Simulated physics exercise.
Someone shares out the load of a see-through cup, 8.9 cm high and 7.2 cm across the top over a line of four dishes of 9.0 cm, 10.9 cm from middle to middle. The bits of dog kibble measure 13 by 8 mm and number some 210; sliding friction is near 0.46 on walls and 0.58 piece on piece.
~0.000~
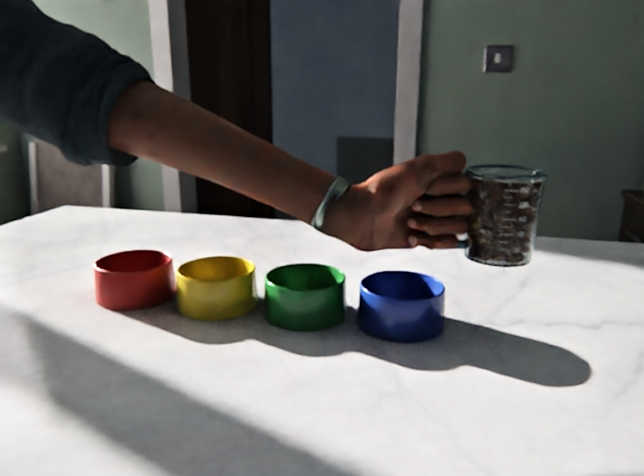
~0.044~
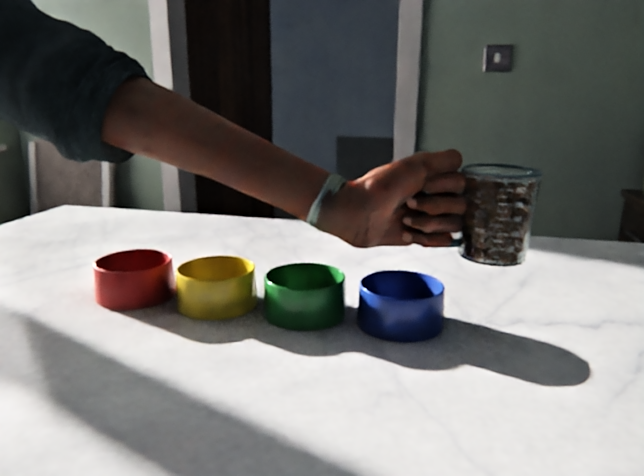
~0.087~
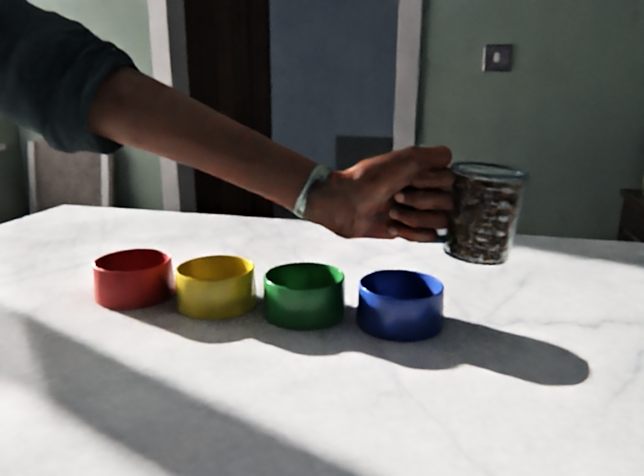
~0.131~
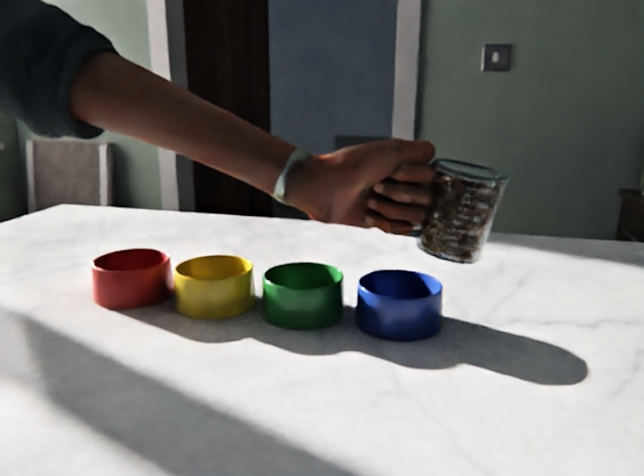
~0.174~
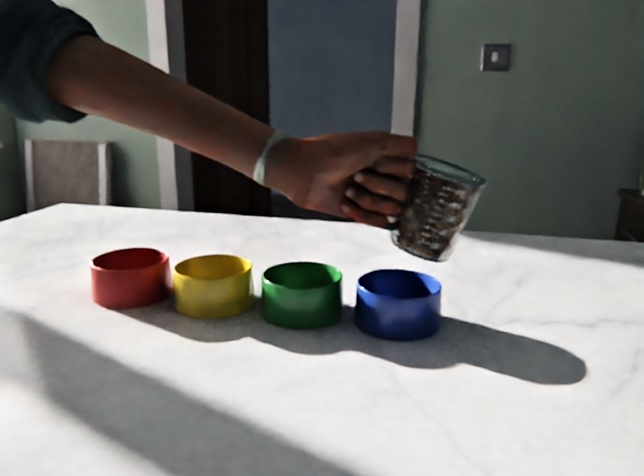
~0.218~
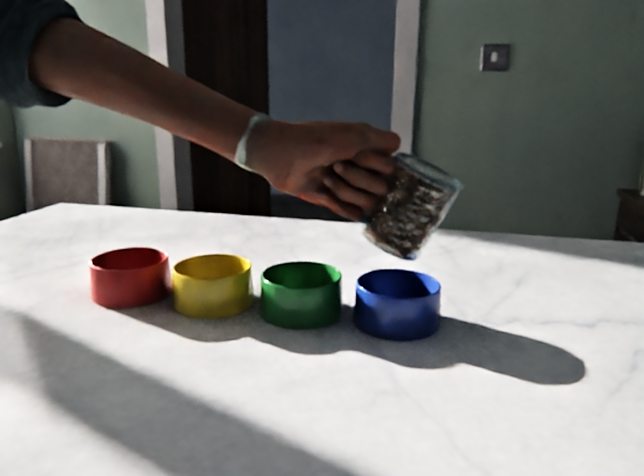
Hand carrying a see-through cup of dark bits leftward and tilting it above a row of red, yellow, green and blue dishes.
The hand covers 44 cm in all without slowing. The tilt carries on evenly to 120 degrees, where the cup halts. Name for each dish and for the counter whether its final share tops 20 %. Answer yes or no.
Red dish: Yes; blue dish: No; green dish: No; yellow dish: No; on the counter: Yes.
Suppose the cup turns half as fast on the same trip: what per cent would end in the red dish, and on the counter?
In that case red 60; counter 40.
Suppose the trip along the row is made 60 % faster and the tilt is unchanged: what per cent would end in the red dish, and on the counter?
In that case red 60; counter 40.
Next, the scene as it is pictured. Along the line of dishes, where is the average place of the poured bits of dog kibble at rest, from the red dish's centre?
About 4 cm to its right.
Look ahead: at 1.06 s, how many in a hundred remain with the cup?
Some 50 per cent of the load.
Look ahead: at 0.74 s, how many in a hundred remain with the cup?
Some 85 per cent of the load.
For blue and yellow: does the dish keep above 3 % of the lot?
Blue no, yellow yes.
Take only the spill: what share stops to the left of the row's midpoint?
Roughly 90 per cent.
After 0.53 s, tilt 73 degrees; cup holds 100 %.
After 0.74 s, tilt 105 degrees; cup holds 85 %, yellow 5 %.
After 1.06 s, tilt 120 degrees; cup holds 50 %, red 30 %, yellow 10 %.
In the end, at 2.4 s, red 60 %, blue 0 %, green 0 %, yellow 10 %, counter 30 %.
